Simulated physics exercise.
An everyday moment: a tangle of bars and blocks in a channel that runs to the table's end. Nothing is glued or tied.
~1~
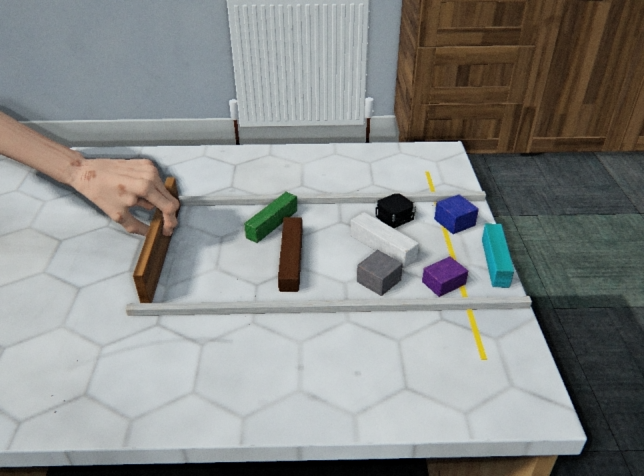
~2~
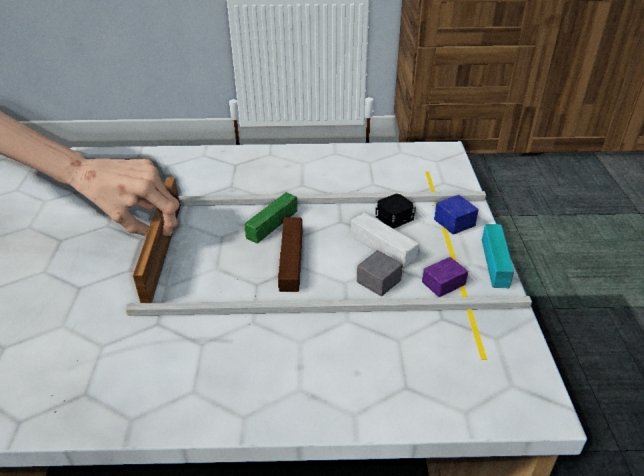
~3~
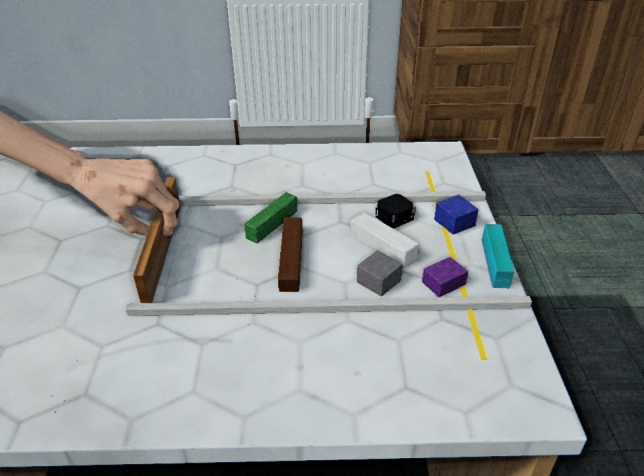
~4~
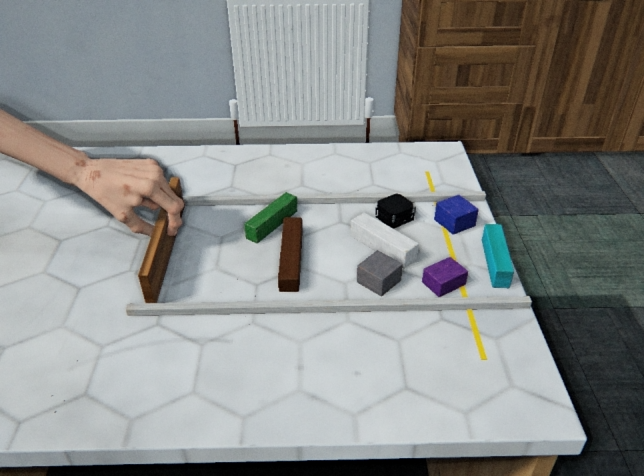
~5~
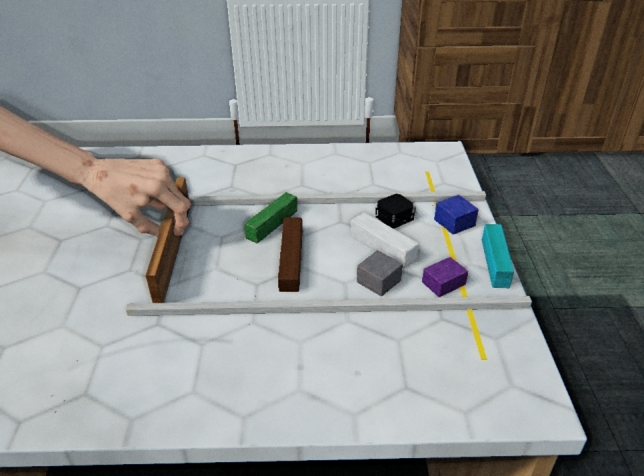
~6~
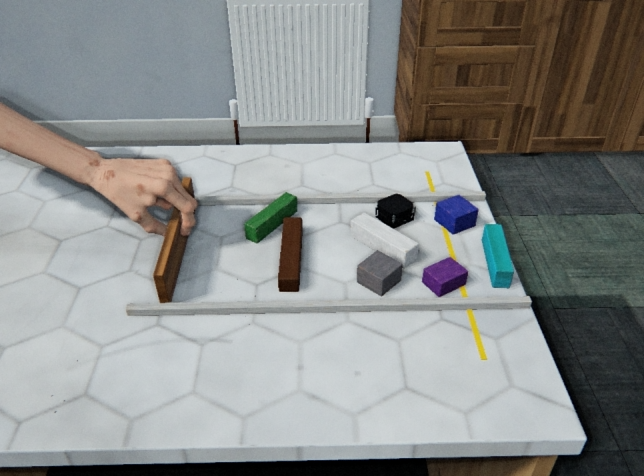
At the start, a hand holds an upright wooden board at the left of a channel on a marble-patterned table, with coloured bars and blocks lying to the right, some near a yellow line. The hand then slides the board slightly rightward, still short of the green and brown bars, while every piece stays still.
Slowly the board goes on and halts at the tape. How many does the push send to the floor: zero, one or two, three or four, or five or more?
In the end the number that fall off is three or four.
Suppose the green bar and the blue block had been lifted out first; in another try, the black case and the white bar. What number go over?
Fallen: 2, and 2 in the other try.
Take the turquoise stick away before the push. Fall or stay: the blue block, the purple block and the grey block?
The blue block tumbles off, the purple block goes over, the grey block survives.
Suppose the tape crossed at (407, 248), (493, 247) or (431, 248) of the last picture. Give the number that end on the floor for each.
Try by try, 0, 7 and 1.
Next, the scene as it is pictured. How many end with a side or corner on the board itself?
The number is 2.
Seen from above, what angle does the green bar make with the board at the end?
About 0°.
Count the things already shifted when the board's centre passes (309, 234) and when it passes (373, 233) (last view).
At the one place 2, at the other 6.
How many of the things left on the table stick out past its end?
That would be 2.
Soon after, none off yet; turquoise stick at rest near (497, 255); blue block at rest near (456, 214); purple block at rest near (445, 276).
In the end, the number that fall off is three or four; gone, purple block, blue block and turquoise stick.
